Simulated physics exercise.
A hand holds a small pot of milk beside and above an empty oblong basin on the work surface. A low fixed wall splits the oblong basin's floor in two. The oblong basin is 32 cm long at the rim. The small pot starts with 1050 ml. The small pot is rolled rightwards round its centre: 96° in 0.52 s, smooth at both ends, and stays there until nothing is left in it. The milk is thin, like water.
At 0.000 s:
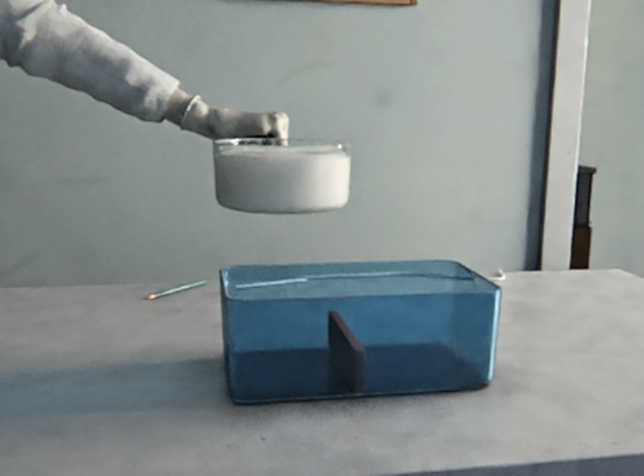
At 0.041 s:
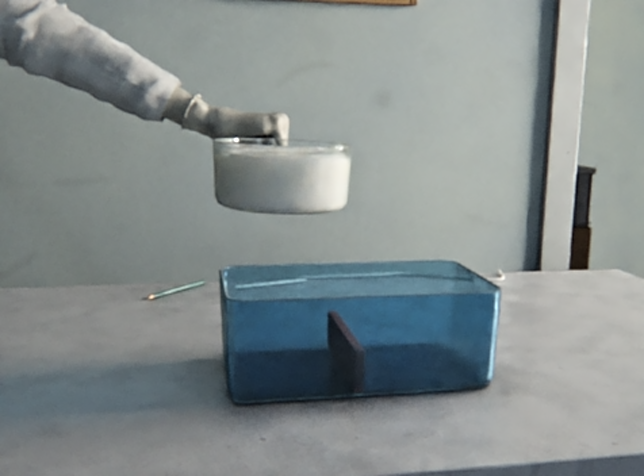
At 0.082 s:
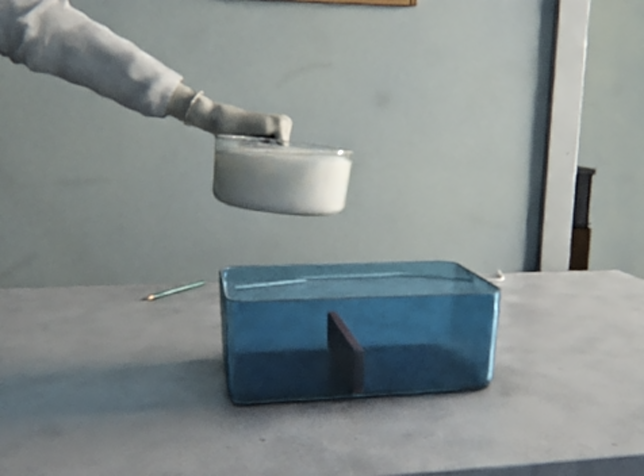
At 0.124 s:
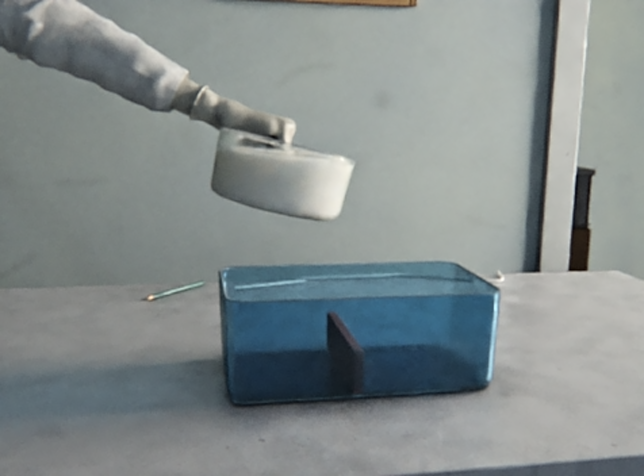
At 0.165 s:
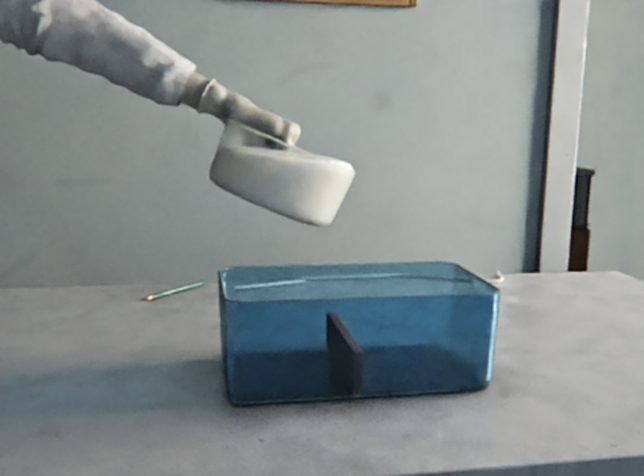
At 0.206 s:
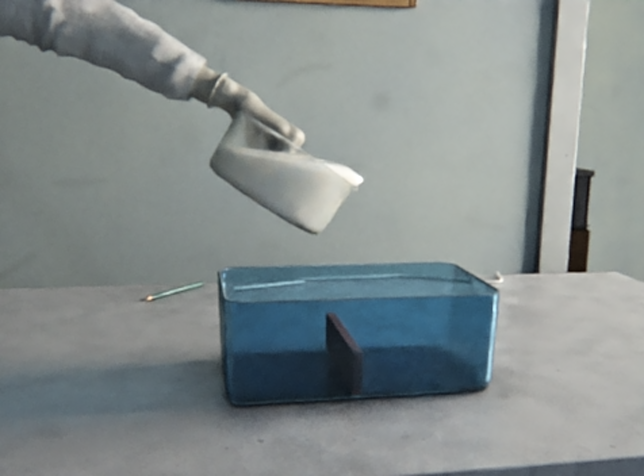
The footage shows a gloved hand holding a small pot of white liquid above a blue see-through oblong basin with a dark upright divider, level at first, then tilting the pot steadily rightwards until it leans well over.
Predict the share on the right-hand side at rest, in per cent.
About 84 per cent.
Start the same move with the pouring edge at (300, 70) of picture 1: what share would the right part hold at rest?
Then about 55 per cent.
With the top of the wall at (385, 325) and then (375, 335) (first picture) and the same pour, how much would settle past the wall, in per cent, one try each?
In turn about 35 and 45 per cent.
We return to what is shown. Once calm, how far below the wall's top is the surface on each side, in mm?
Left about 44 mm, right about 18 mm.
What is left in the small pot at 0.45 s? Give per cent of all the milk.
Near 26 in a hundred.
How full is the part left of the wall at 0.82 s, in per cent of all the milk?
Near 12 in a hundred.
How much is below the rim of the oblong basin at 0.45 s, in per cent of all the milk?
Some 34 per cent.
After 0.45 s the tilt is 92° and 26 per cent is still to pour, 0 is left of the wall and 33 right of it.
After 0.63 s the tilt is 96° and 7 per cent is still to pour, 7 is left of the wall and 77 right of it.
After 0.82 s the tilt is 96° and 2 per cent is still to pour, 12 is left of the wall and 82 right of it.
After 1.02 s the tilt is 96° and 1 per cent is still to pour, 14 is left of the wall and 84 right of it.
In the end 15 per cent lies left of the wall, 84 right of it and 1 outside.
